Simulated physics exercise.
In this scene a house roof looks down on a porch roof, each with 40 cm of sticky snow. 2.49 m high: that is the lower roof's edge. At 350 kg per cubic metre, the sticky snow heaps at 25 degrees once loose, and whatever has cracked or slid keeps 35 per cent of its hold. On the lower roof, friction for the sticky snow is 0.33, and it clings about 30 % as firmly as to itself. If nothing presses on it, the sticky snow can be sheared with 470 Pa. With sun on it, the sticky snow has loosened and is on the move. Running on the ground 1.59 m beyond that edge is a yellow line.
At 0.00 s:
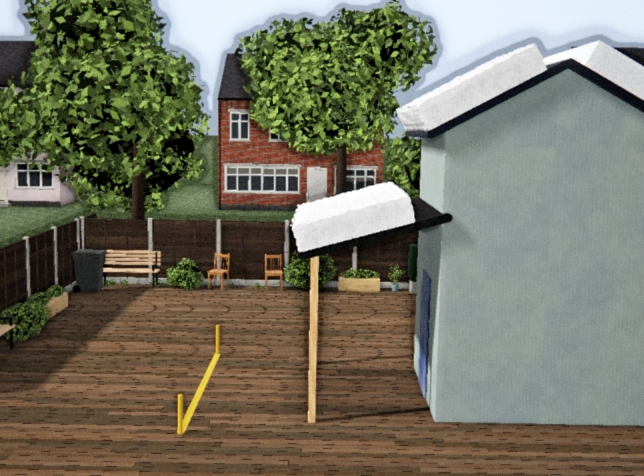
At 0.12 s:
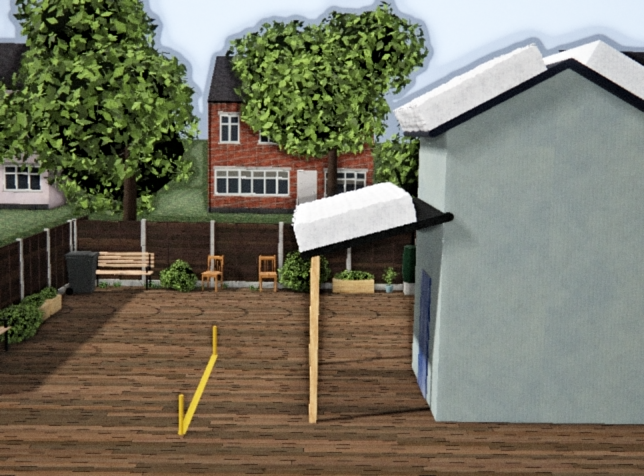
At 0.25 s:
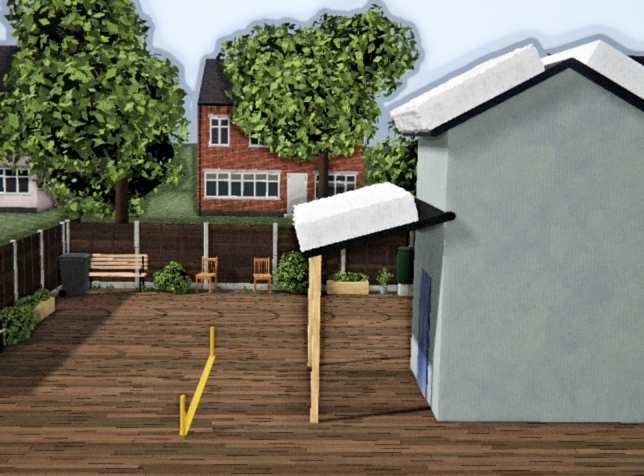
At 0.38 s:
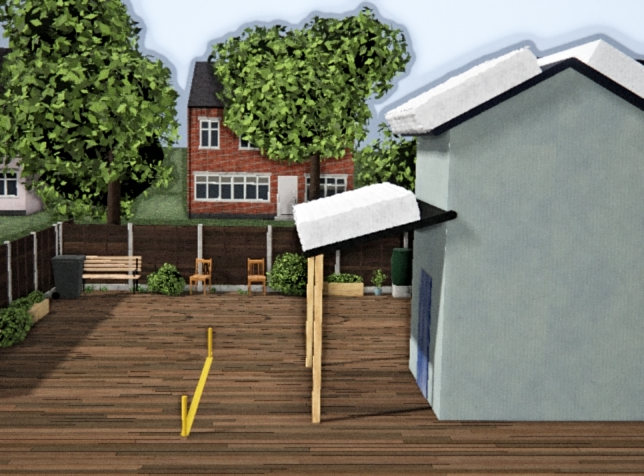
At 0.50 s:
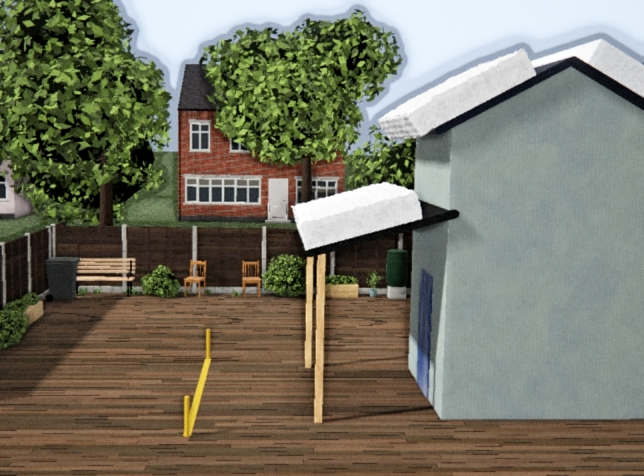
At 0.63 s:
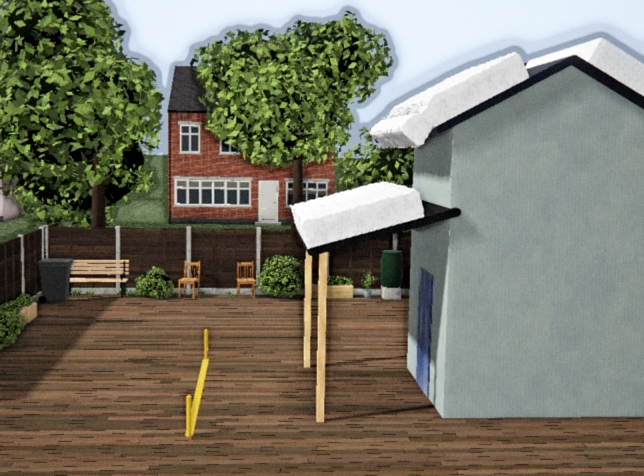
In a fenced yard, snow on the house roof slides left past its edge and cracks.
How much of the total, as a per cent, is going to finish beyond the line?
I would expect close to 36 percent of the snow beyond the line.
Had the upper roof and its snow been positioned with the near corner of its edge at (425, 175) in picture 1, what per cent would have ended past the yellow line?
Roughly 16 %.
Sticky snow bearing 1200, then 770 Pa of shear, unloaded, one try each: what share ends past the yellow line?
Result: 12 % for the first case, 25 % for the second.
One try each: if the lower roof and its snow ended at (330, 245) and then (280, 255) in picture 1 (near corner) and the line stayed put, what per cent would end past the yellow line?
Respectively 30 % and 35 %.
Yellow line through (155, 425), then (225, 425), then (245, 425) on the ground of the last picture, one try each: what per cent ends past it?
Respectively 25, 50 and 55 percent would end past it.
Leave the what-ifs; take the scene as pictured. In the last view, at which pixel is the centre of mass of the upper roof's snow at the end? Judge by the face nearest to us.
(215, 354) or thereabouts.
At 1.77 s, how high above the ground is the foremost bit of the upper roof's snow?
2.6 m, more or less.
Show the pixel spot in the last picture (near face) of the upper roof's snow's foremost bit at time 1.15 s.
Close to pixel (343, 202).
After 1.15 s, none is below the lower edge and 0 % is past the line.
After 1.77 s, 10 % is below the lower edge and 0 % is past the line.
After 2.38 s, 61 % is below the lower edge and 17 % is past the line.
After 3.00 s, 67 % is below the lower edge and 36 % is past the line.
After 3.90 s, at the end, 67 % is below the lower edge and 36 % is past the line.
